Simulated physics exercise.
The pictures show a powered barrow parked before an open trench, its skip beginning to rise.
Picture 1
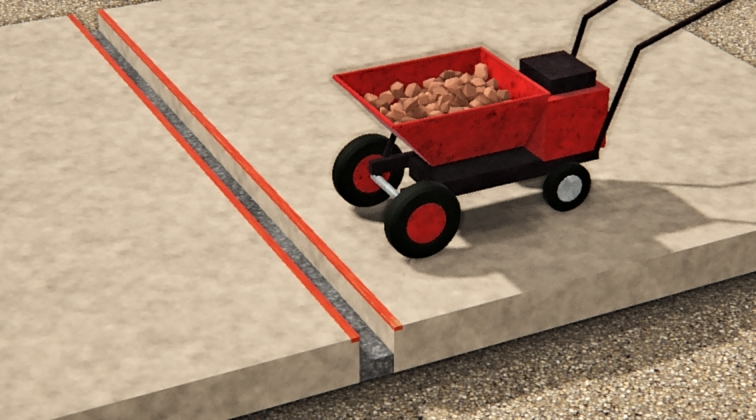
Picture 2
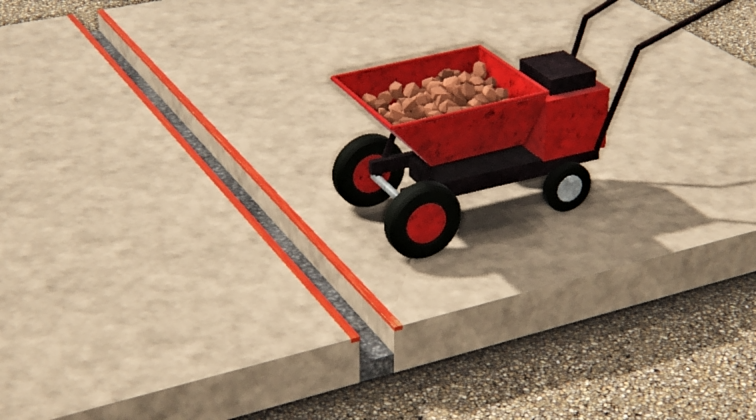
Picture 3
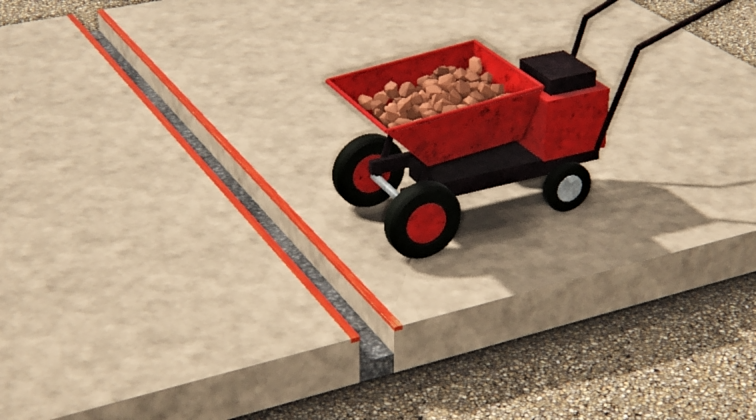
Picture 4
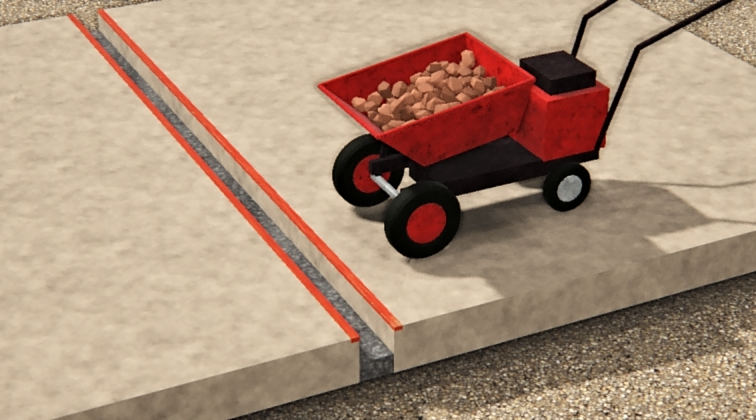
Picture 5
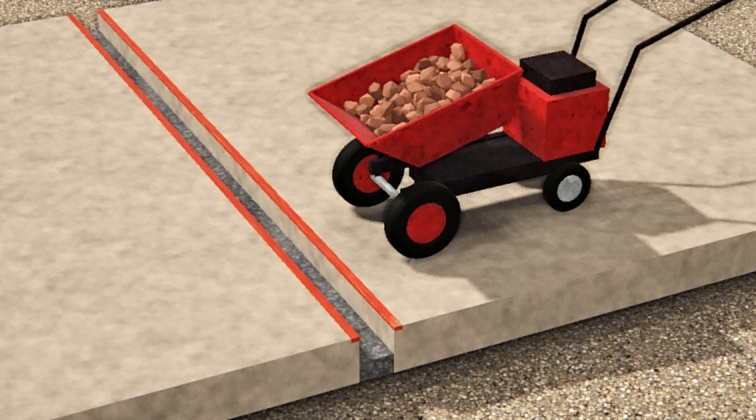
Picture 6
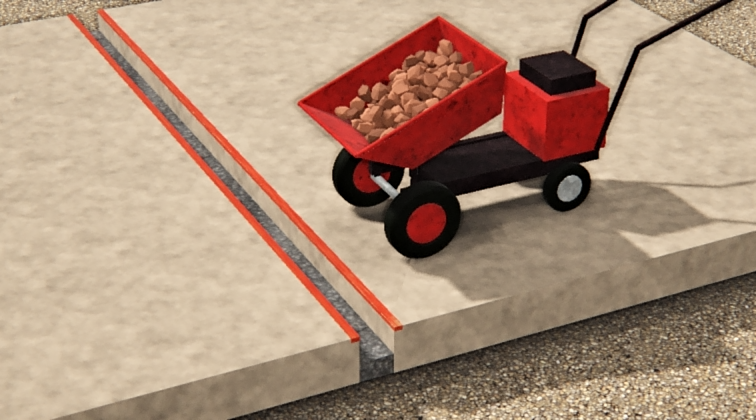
A red powered barrow slowly tilts its skip of rubble forward beside a narrow trench.
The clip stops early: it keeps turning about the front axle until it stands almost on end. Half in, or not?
The trench ends with only the smaller part of it.
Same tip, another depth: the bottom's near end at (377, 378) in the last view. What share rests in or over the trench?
Some 10 per cent.
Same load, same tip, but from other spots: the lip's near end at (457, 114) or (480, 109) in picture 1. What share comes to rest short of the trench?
Roughly 20 per cent, and 40 per cent.
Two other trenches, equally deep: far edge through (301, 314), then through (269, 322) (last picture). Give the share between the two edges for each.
First some 60, then 90 per cent.
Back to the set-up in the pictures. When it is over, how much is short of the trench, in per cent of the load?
About 0 per cent.
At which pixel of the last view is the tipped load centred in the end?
Around (247, 261).
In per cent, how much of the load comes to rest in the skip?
About 30 per cent.
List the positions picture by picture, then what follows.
Lip of the skip at (394, 127), level; top of the load at (462, 92), lumps of rubble; first edge of the trench at (370, 296); far edge at (328, 307), the trench under half as wide as the skip, and about as deep as wide, in the first frame.
Lip of the skip at (392, 128), tipped barely; top of the load at (461, 91), in the second frame.
Lip of the skip at (387, 132), tipped barely; top of the load at (456, 89), in the third frame.
Lip of the skip at (378, 137), tipped a little; top of the load at (459, 86), in the fourth frame.
Lip of the skip at (368, 145), tipped clearly; top of the load at (449, 82), in the fifth frame.
Lip of the skip at (357, 156), tipped clearly; top of the load at (444, 72); first edge of the trench at (370, 296); far edge at (328, 307), in the sixth frame.
Soon, skip tipped steeply; all in the skip.
A while on, skip tipped right over; about half in the skip; about half beyond it; a stray few falling.
Towards the end, skip tipped right over; about a quarter in the skip; a small part in or heaped over the trench; about two thirds beyond it.
Finally, skip tipped right over; about a quarter in the skip; a small part in or heaped over the trench; about two thirds beyond it.
